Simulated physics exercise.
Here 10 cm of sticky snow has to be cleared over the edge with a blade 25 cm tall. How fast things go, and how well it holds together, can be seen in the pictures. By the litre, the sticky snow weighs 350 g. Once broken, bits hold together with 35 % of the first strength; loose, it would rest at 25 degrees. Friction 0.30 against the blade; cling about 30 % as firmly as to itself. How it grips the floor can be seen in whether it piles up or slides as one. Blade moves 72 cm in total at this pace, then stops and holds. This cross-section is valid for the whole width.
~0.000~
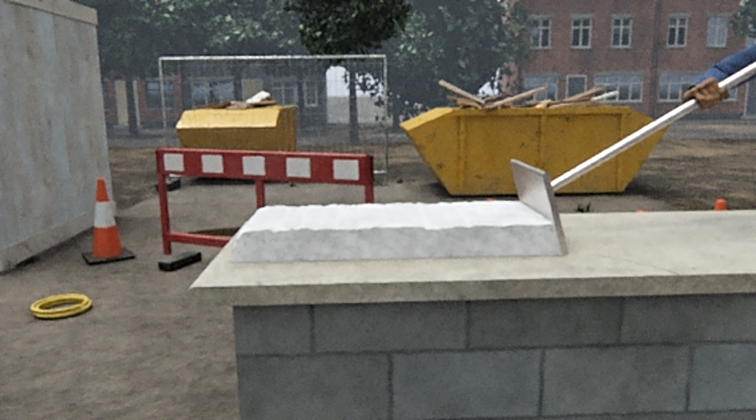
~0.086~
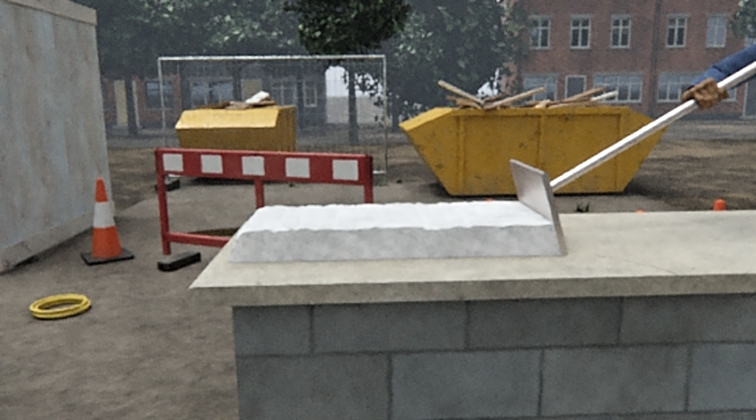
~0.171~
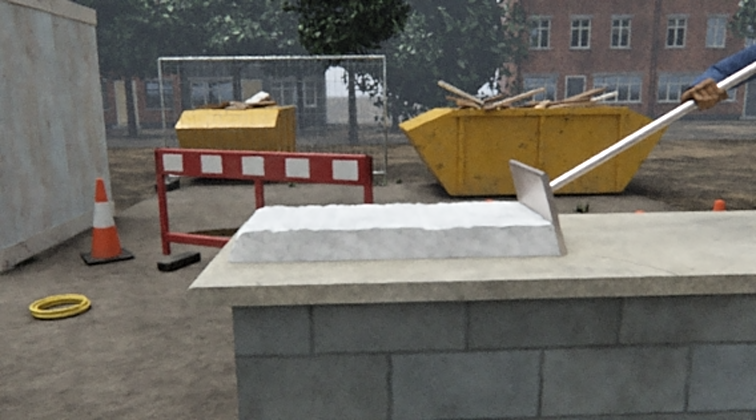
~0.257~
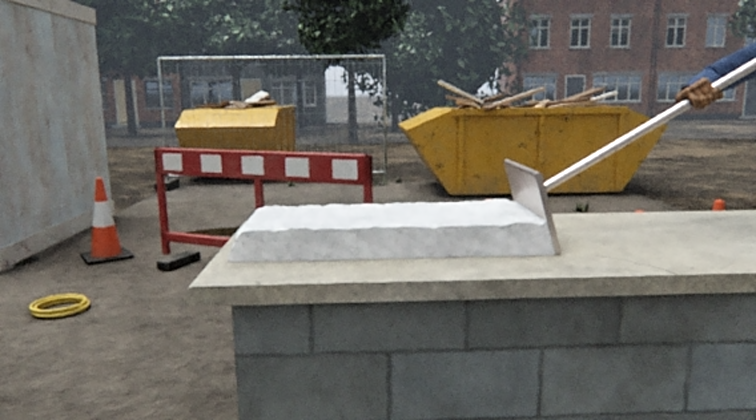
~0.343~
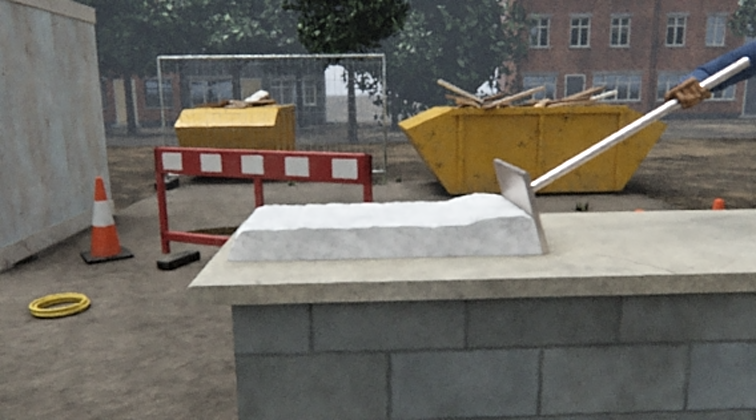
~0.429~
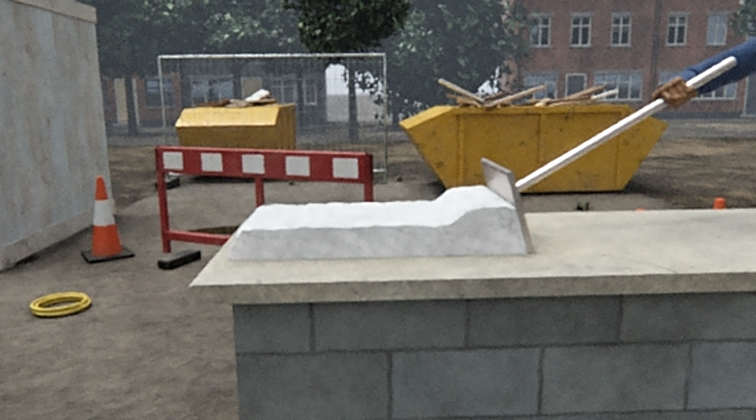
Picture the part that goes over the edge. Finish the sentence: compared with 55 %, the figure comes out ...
... lower.
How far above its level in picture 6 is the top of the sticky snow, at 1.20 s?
I'd say near 12 centimetres.
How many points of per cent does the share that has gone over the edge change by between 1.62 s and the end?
From that time to the end, some 2 % of the whole.
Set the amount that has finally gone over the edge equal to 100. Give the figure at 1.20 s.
I'd put it at around 0 %.
After 0.78 s, 0 % has gone over the edge.
After 1.20 s, 0 % has gone over the edge.
After 1.62 s, 22 % has gone over the edge.
After 2.04 s, 24 % has gone over the edge.
After 2.84 s, at the end, 25 % has gone over the edge.
